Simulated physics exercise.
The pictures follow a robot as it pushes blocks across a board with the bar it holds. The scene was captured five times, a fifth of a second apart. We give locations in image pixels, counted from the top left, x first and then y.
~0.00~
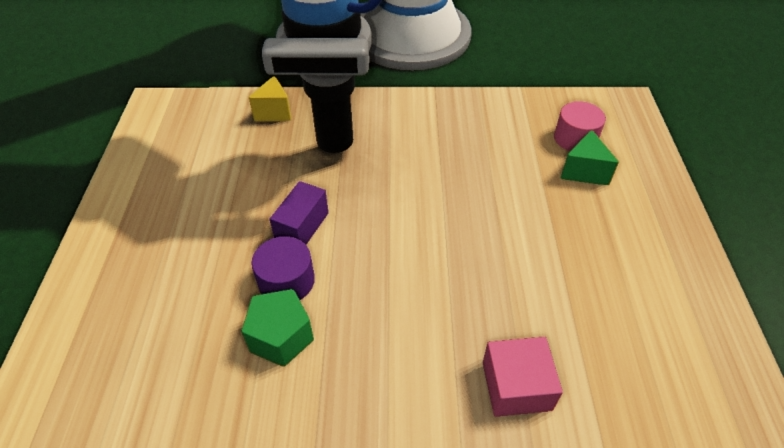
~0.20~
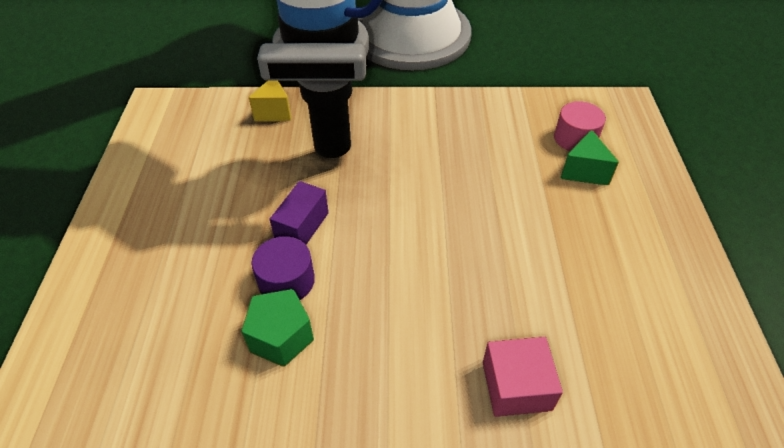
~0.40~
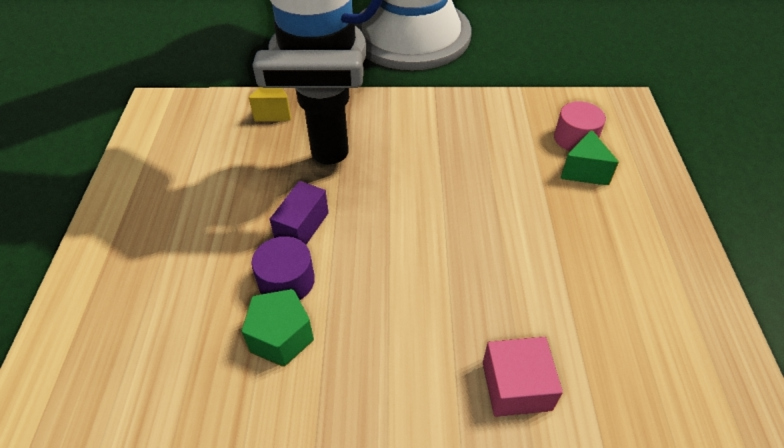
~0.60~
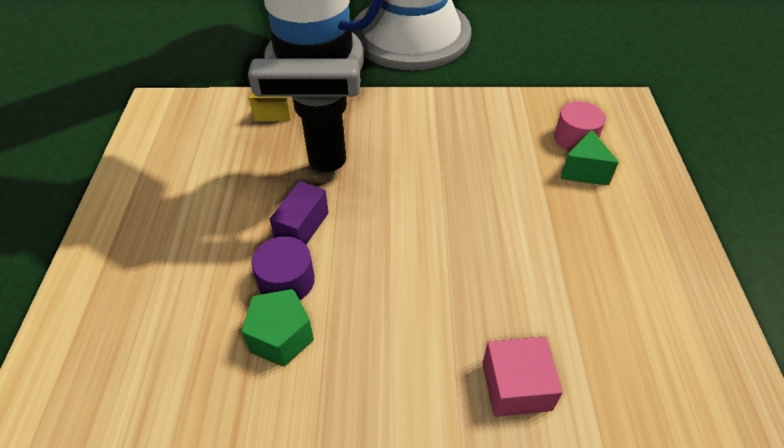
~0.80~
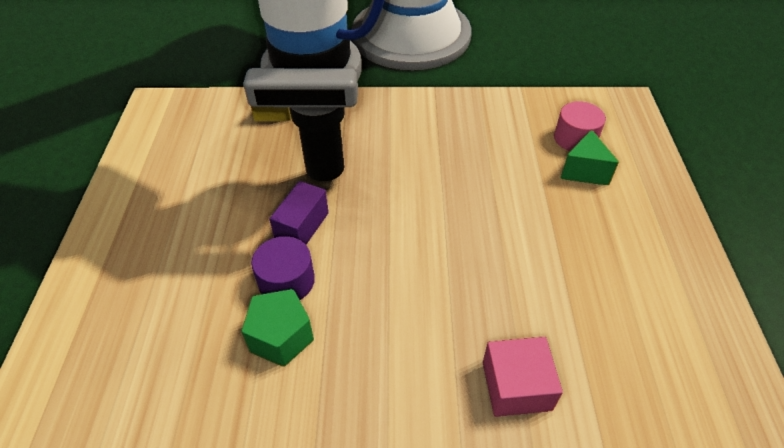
Robot arm's black bar inching down and slightly left toward a purple block, while the colored blocks on the wooden table stay still.
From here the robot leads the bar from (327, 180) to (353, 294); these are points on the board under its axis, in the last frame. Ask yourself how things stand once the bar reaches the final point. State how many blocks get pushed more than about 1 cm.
A single block is moved.
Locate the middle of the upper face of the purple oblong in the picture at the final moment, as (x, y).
Somewhere near (285, 223).
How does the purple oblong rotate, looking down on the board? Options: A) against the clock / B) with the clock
Correct choice: B.
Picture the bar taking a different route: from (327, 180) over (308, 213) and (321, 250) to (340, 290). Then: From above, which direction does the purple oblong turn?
It turns clockwise.
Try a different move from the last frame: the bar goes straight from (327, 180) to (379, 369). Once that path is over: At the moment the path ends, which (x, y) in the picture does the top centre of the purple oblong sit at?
It is going to be at (287, 221).
What follows on the original path. One third of the way, bar at (334, 203); purple circular block at (279, 262); purple oblong at (291, 216), turned 30° clockwise.
Two thirds of the way, bar at (342, 241); purple circular block at (279, 262); purple oblong at (285, 223), turned 45° clockwise.
At the end, bar at (352, 283); green pentagon in place; purple circular block at (279, 262); purple oblong at (285, 223), turned 45° clockwise.
